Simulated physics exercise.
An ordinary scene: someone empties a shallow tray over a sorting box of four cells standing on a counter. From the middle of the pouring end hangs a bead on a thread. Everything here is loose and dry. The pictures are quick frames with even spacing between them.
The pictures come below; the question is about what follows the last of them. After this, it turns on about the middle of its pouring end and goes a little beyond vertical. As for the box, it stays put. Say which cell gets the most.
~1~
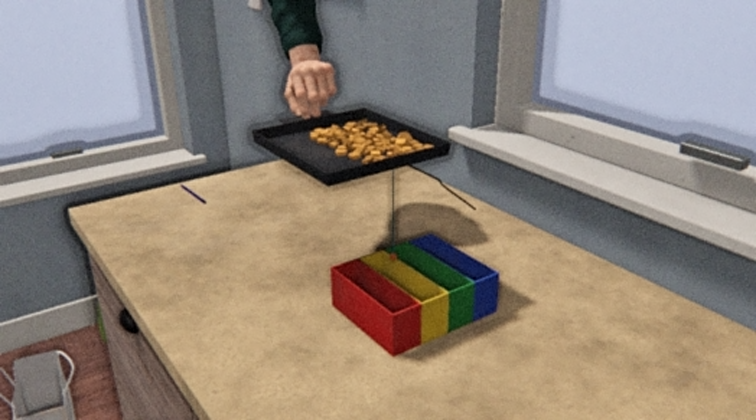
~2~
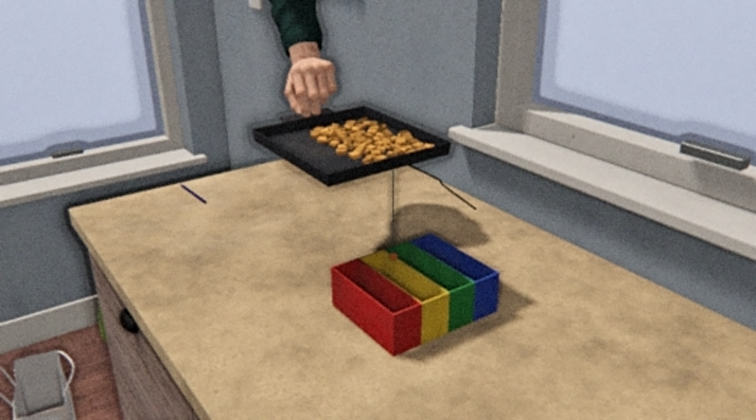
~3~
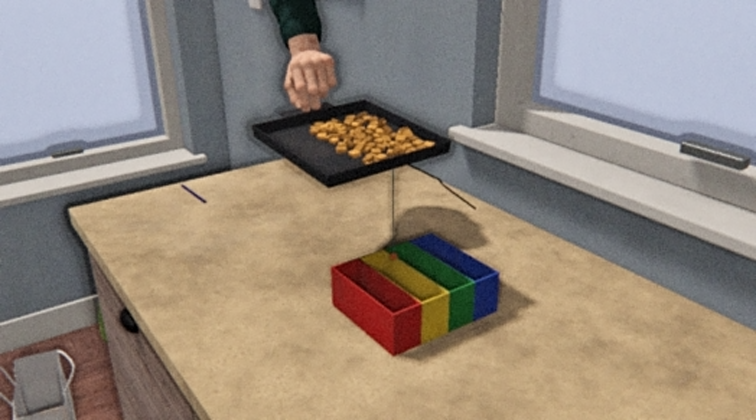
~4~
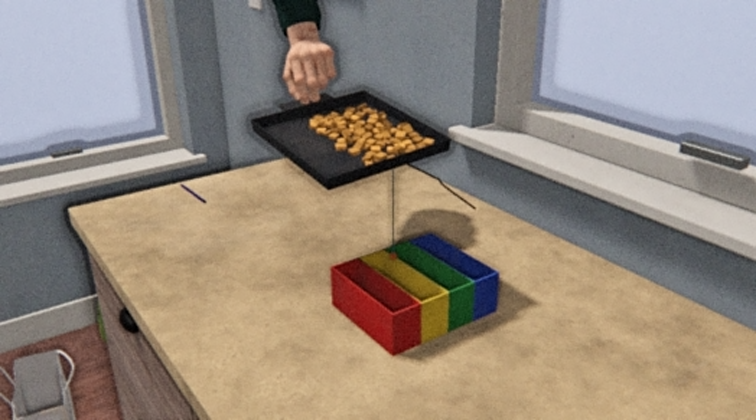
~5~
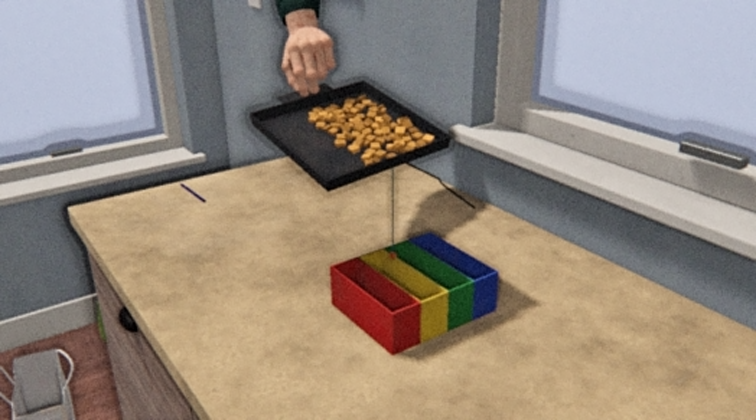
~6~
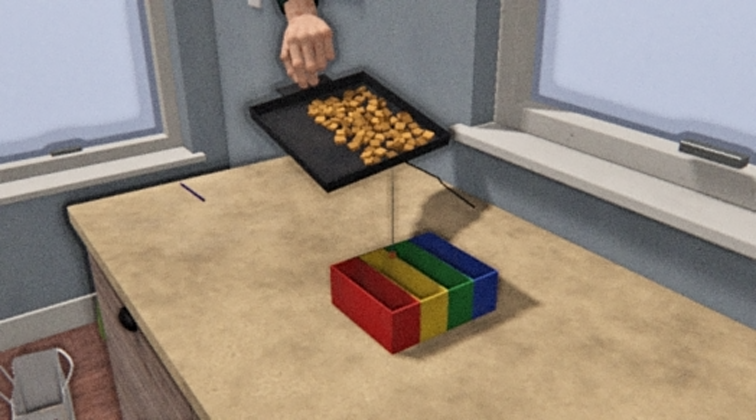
Red.
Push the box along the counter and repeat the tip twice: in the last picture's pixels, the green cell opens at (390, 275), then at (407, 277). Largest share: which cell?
First try: That yellow cell. Second try: Red.
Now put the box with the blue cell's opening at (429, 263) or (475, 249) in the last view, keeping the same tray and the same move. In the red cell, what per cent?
The first gives 50 %, the second 10 %.
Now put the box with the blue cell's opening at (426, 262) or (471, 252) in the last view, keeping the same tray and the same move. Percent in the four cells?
Close to 100 in a hundred, followed by close to 20 in a hundred.
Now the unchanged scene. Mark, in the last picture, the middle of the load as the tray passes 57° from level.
Somewhere near pixel (360, 156).
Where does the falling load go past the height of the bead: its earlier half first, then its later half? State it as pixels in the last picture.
Points: About (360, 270), then about (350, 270).
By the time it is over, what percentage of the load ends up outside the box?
Some 50 percent of the load.
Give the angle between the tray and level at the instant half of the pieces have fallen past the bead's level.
At roughly 110°.
Shortly afterwards, tray tipped steeply; all but a few on the tray; only a few falling or outside the box.
Next, tray tipped right over; the bulk on the tray; only a few in the red cell; only a few in the yellow cell; near a quarter falling or outside the box.
Some moments later, tray tipped past a quarter turn; near a third in the red cell; a little in the yellow cell; near half falling or outside the box.
In the end, tray tipped past a quarter turn; near a third in the red cell; a little in the yellow cell; none at all in the green cell; none at all in the blue cell; near half outside the box.
